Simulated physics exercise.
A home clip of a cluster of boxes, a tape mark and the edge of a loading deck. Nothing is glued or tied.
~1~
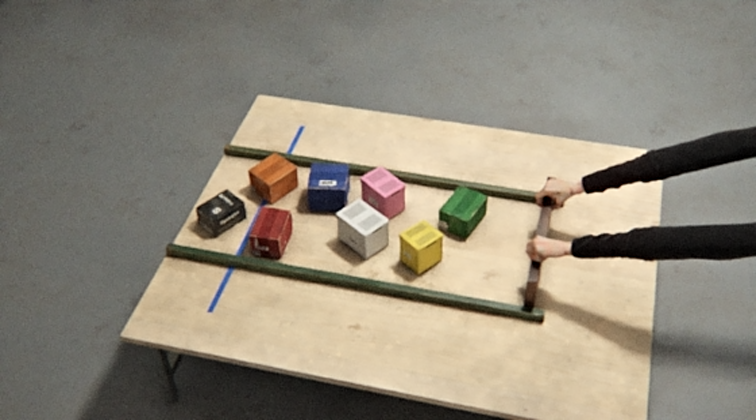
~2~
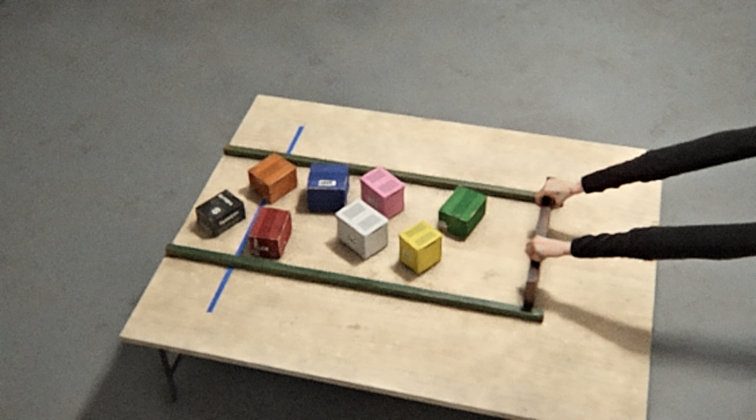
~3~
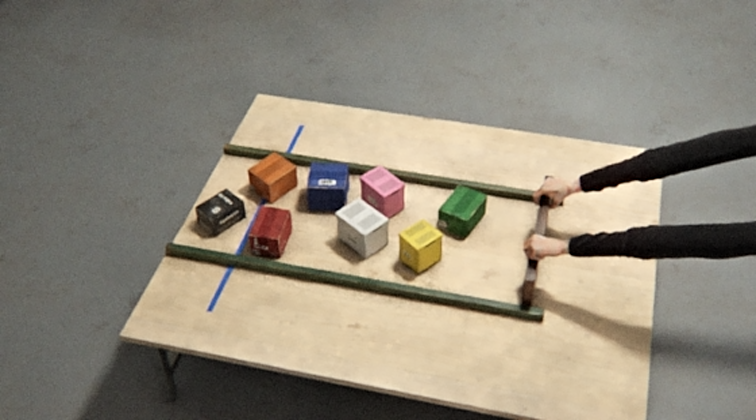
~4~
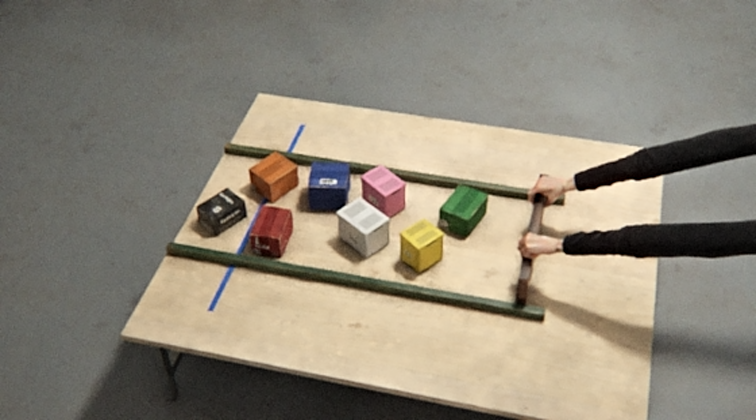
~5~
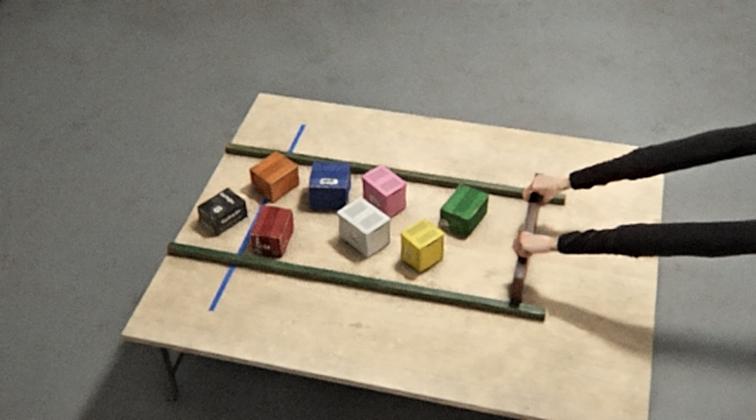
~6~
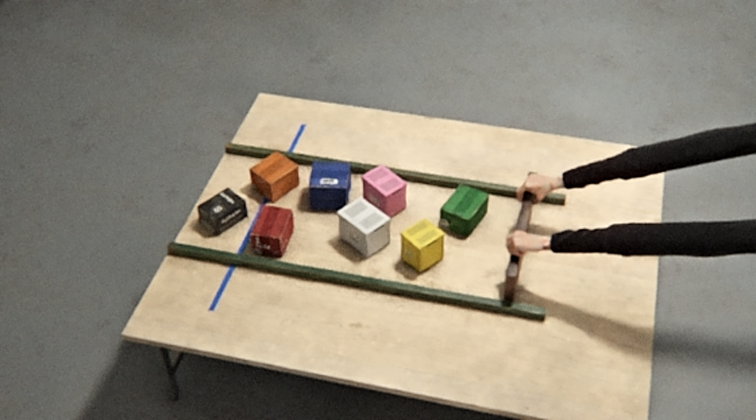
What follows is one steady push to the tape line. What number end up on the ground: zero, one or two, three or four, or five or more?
The number that fall off is three or four.
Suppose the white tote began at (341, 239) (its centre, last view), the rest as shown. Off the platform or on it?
It does not fall.
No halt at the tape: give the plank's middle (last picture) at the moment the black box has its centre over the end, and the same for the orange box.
Near (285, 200) and (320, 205).
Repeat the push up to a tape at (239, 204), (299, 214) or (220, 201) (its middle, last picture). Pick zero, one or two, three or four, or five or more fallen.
One after another: 5 or more; one to two; at least five.
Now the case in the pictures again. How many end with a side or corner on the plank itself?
It touches 2.
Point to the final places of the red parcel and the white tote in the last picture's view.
First (191, 222), then (213, 196).
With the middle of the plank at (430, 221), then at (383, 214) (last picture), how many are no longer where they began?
The counts are 3 and 6.
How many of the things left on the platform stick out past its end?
It comes to 3.
Soon after, none off yet; black box at rest near (223, 211); orange box at rest near (275, 177); red parcel at rest near (273, 231).
After that, none off yet; black box at rest near (223, 211); orange box displaced about its own width near (254, 173); red parcel moving near (271, 231).
And then, none off yet; black box displaced a little near (213, 209); orange box tilting well over near (196, 168); red parcel displaced about its own width near (236, 230).
In the end, the number that fall off is three or four; gone, blue parcel, orange box and black box.
